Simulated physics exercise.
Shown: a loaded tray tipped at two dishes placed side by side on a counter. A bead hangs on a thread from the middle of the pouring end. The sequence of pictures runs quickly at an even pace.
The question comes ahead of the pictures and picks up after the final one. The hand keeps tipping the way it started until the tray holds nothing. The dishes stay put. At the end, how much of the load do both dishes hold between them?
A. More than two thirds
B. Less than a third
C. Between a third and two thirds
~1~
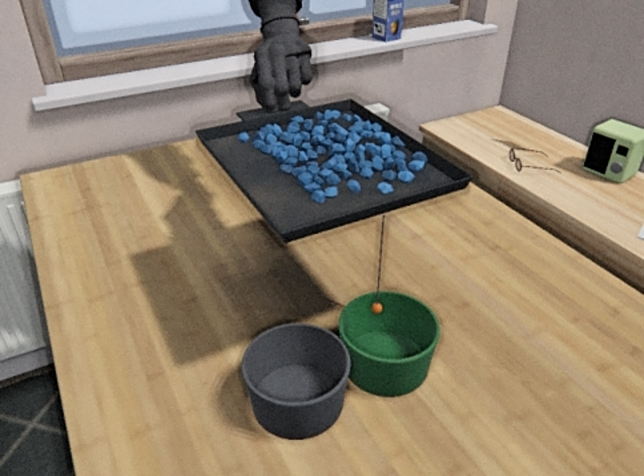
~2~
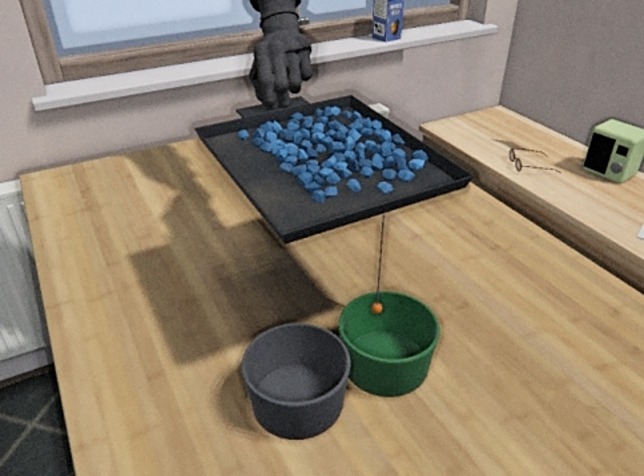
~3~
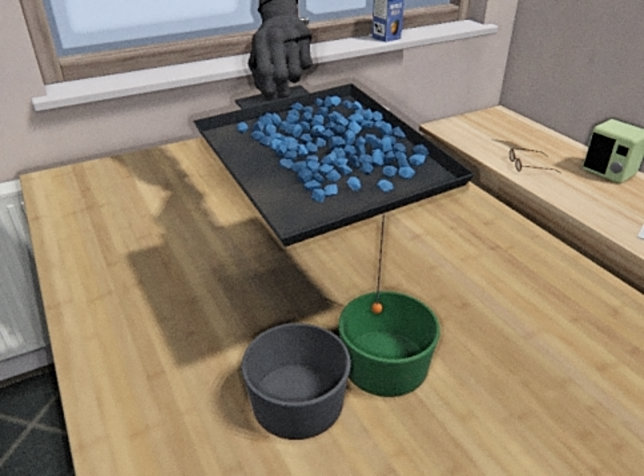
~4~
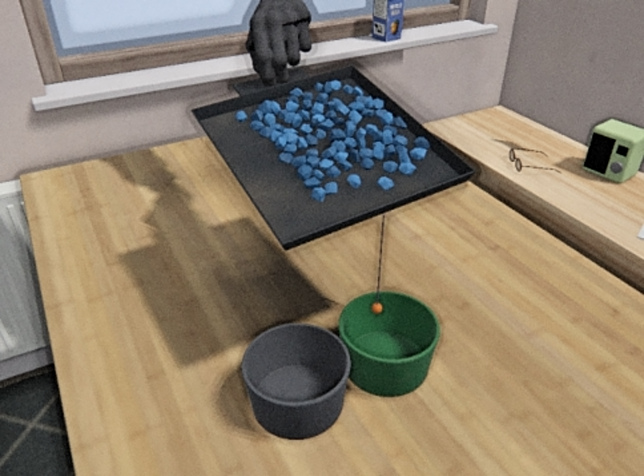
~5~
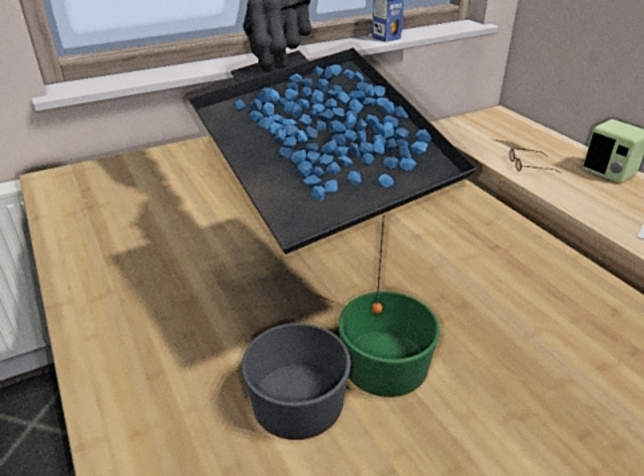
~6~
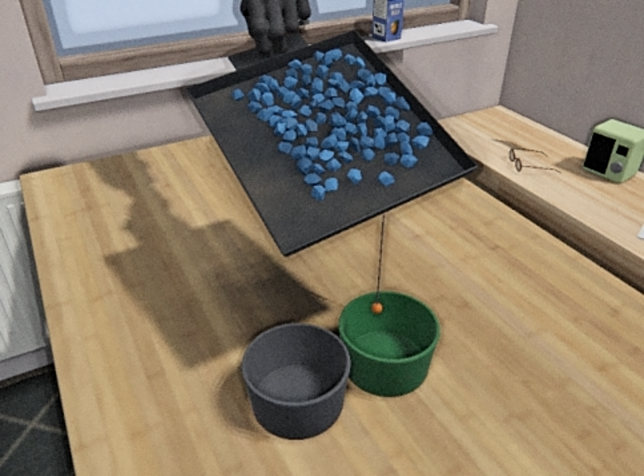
A, more than two thirds.
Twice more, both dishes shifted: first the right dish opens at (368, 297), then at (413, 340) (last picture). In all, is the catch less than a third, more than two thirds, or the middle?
First: Less than a third. Second: More than two thirds.
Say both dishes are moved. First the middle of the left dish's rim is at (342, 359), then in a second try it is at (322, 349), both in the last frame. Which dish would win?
Try one: The leftmost one; try two: The leftmost one.
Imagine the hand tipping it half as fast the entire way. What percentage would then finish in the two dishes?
It would be close to 90 per cent.
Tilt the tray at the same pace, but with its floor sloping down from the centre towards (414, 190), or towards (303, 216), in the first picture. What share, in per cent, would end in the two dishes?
For the first aim it is 10 in a hundred, for the second 80 in a hundred.
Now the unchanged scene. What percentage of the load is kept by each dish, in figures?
Near 70 in a hundred for the left dish; near 10 for the right dish.
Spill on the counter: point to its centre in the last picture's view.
Roughly at pixel (382, 469).
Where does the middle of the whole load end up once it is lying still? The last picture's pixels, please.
I'd say the middle ends up at about (309, 397).
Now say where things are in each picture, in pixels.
Corners of the pouring end at (284, 229) and (467, 176), level; middle of the load at (335, 152), aquarium stones; left dish at (321, 415); right dish at (416, 373); bead on its thread at (377, 308), in the first picture.
Corners of the pouring end at (284, 230) and (467, 175), level; middle of the load at (335, 150), in the second picture.
Corners of the pouring end at (284, 234) and (468, 173), tipped barely, lowest at the left corner; middle of the load at (335, 144), in the third picture.
Corners of the pouring end at (285, 239) and (469, 170), tipped a little, lowest at the left corner; middle of the load at (335, 135), in the fourth picture.
Corners of the pouring end at (285, 244) and (470, 167), tipped clearly, lowest at the left corner; middle of the load at (335, 127), in the fifth picture.
Corners of the pouring end at (285, 248) and (471, 165), tipped clearly, lowest at the left corner; middle of the load at (336, 120); left dish at (321, 415); right dish at (416, 373), in the sixth picture.
Soon after the last picture, tray tipped steeply; most on the tray; a stray few in the left dish; about a quarter in the air.
A little later, tray tipped past a quarter turn; about two thirds in the left dish; a small part in the right dish; about a quarter outside both; a small part in the air.
Later still, tray tipped past a quarter turn; about two thirds in the left dish; a small part in the right dish; about a quarter outside both.
At rest, tray tipped past a quarter turn; about two thirds in the left dish; a small part in the right dish; about a quarter outside both.
